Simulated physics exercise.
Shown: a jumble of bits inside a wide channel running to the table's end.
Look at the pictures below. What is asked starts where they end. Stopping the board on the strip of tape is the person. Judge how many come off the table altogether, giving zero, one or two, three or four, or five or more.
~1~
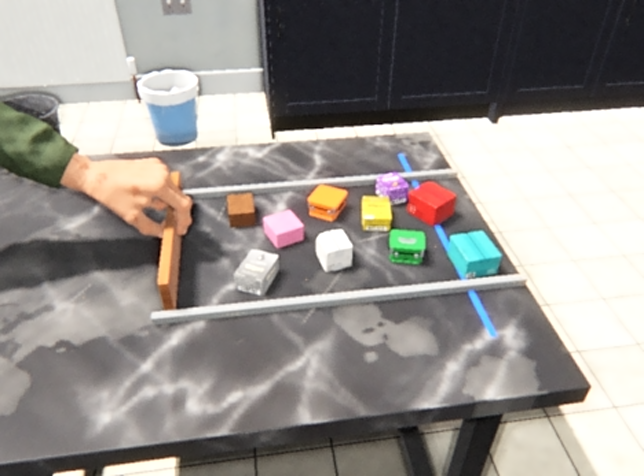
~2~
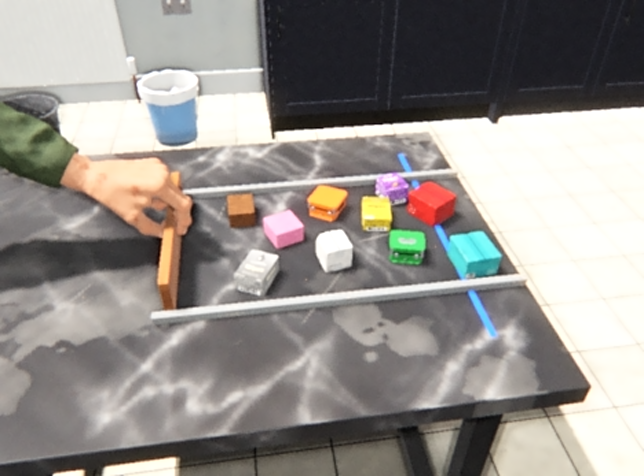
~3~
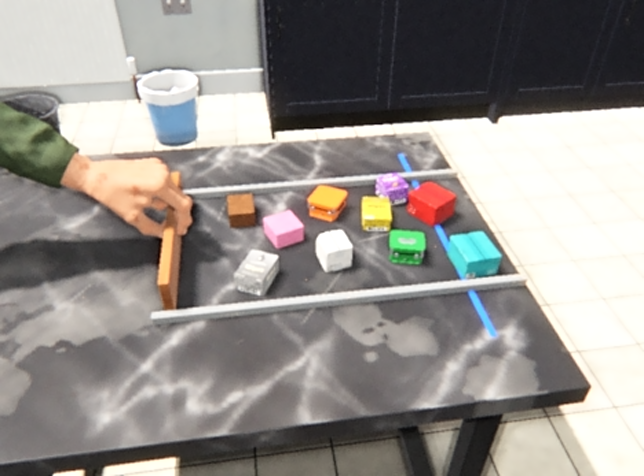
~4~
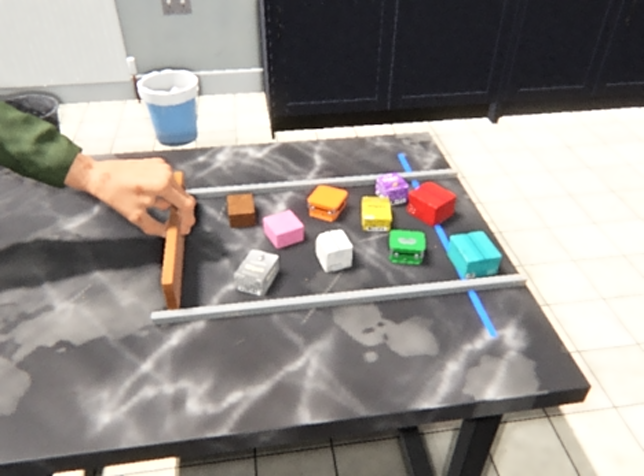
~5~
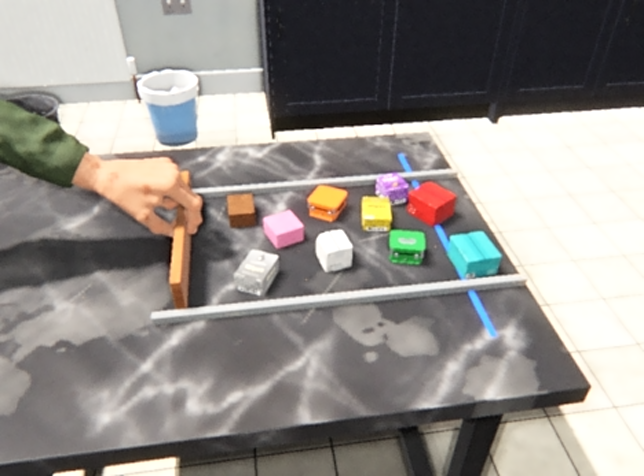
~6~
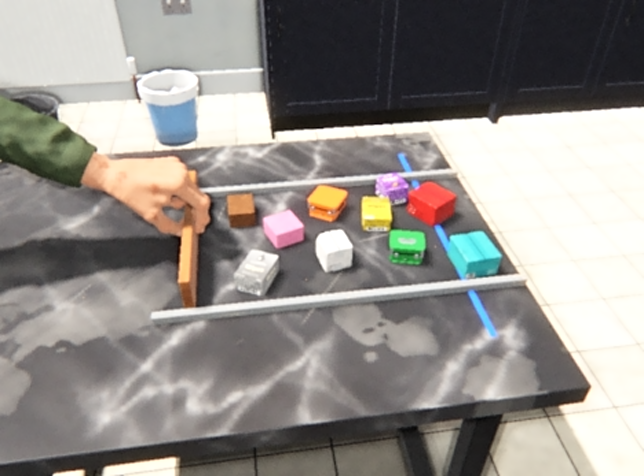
Three or four spill over.
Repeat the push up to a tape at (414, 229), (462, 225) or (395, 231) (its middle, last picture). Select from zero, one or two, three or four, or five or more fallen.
First one to two, then more than four, and last none.
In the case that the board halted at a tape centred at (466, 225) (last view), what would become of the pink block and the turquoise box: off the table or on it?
Pink block - safe; turquoise box - gone.
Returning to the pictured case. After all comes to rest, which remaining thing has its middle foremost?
Yellow box.
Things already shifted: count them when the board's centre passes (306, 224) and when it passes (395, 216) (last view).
The counts are 5 and 10.
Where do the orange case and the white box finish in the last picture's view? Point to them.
In the last picture the orange case sits around (460, 188) and the white box around (491, 237).
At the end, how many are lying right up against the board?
3 in contact.
Soon after, none off yet; turquoise box at rest near (473, 255); red box at rest near (431, 204); purple box at rest near (392, 189).
In the end, the number that fall off is three or four; gone, green case, purple box, red box and turquoise box.
